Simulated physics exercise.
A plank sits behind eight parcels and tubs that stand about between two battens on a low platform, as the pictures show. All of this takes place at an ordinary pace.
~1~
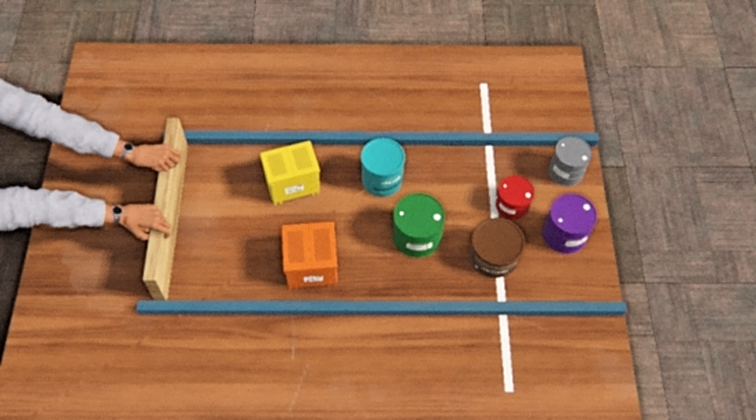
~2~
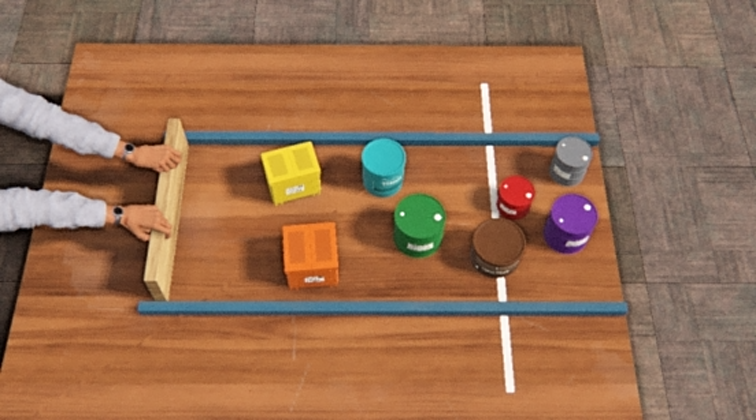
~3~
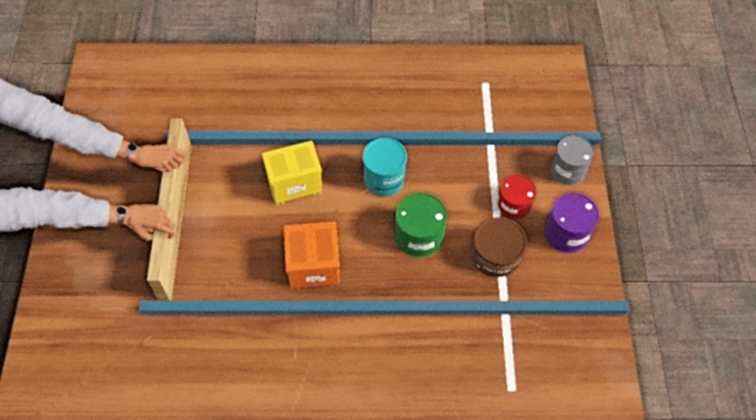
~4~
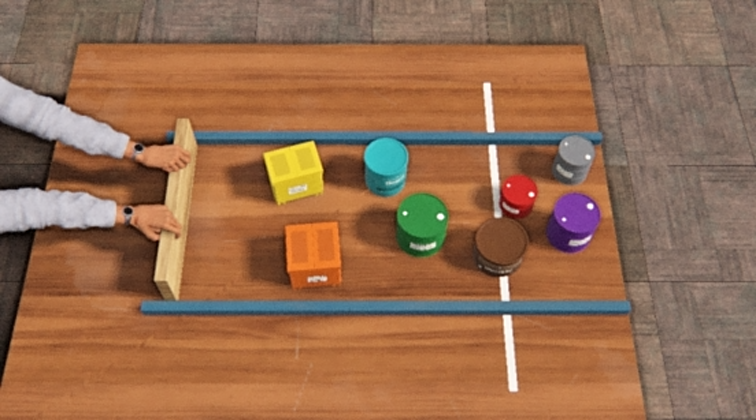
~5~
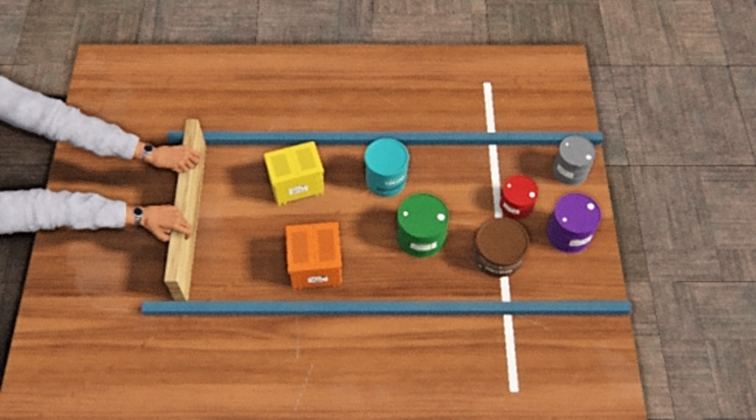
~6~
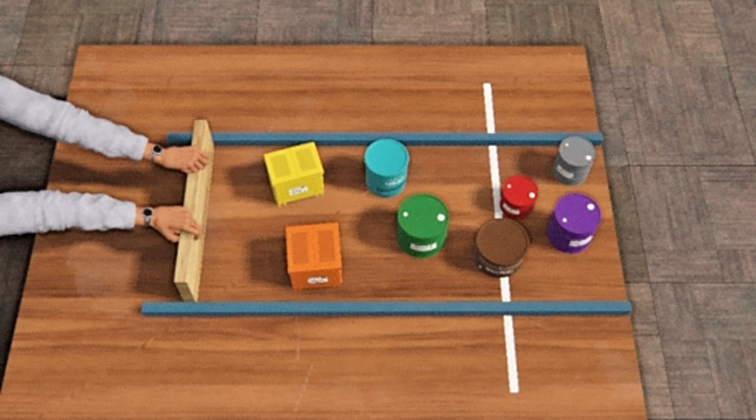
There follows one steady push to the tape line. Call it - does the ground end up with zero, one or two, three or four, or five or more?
The ground ends up with zero.
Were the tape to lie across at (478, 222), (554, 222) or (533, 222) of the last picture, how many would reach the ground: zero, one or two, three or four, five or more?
No fall at all; more than four; 1 or 2.
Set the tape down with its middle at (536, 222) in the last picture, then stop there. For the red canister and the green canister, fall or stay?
Lab note: Red canister is safe; green canister is safe.
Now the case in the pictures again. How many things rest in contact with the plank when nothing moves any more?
Count: 3.
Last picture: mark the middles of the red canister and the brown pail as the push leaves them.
First object: (563, 211); second object: (580, 250).
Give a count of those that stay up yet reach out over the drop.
Count of overhanging things: 2.
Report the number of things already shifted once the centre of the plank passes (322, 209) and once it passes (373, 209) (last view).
I count 3 first and 4 after.
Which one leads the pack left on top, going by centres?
Nearest at the end: The grey canister.
Soon after, none off yet; grey canister at rest near (574, 161); purple canister at rest near (573, 224); red canister at rest near (518, 198).
After that, none off yet; grey canister at rest near (574, 161); purple canister at rest near (573, 224); red canister displaced a little near (527, 203).
In the end, the number that fall off is zero.
